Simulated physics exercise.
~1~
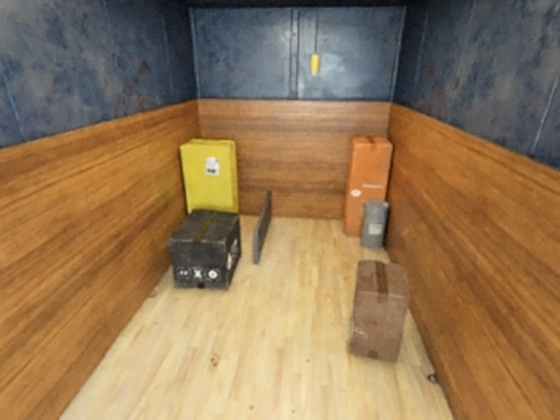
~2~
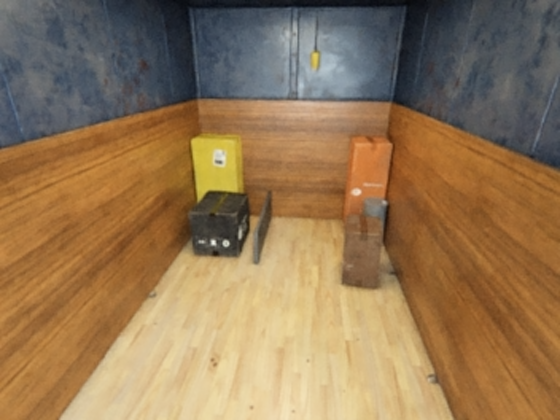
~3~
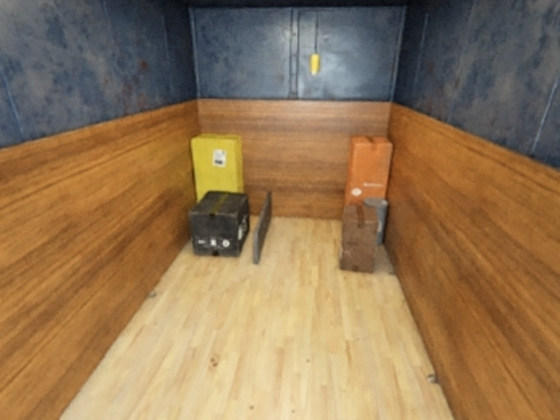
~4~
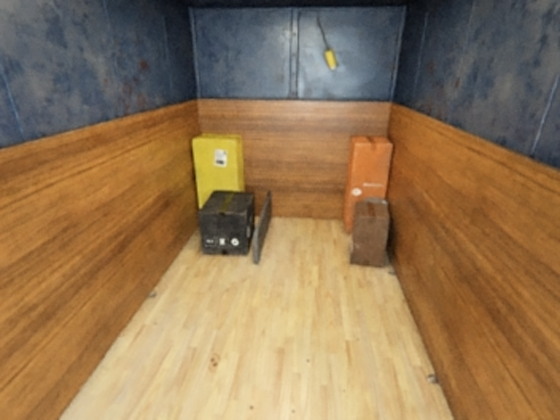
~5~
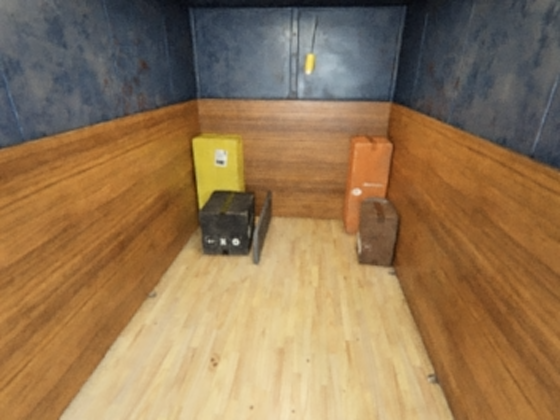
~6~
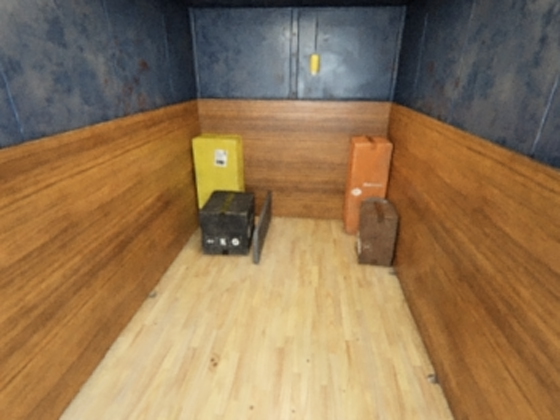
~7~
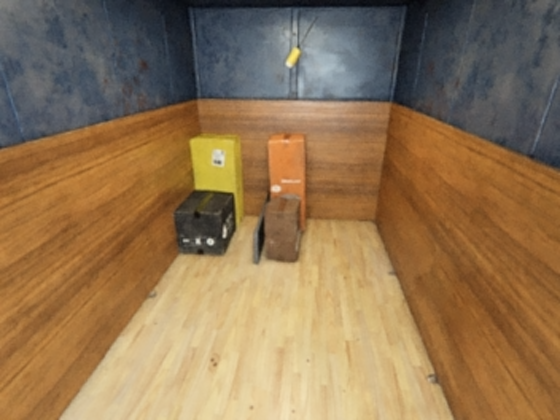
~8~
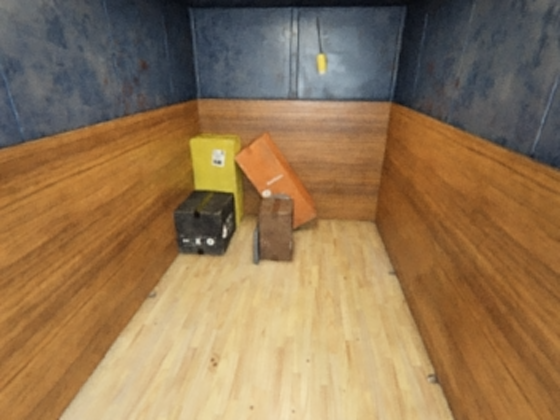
The boxes in the wood-panelled van shifted towards the far end, the brown one sliding furthest, then the brown and orange boxes swept left across the floor as the hanging lamp swung, and the orange one finished leaning beside the upright yellow box.
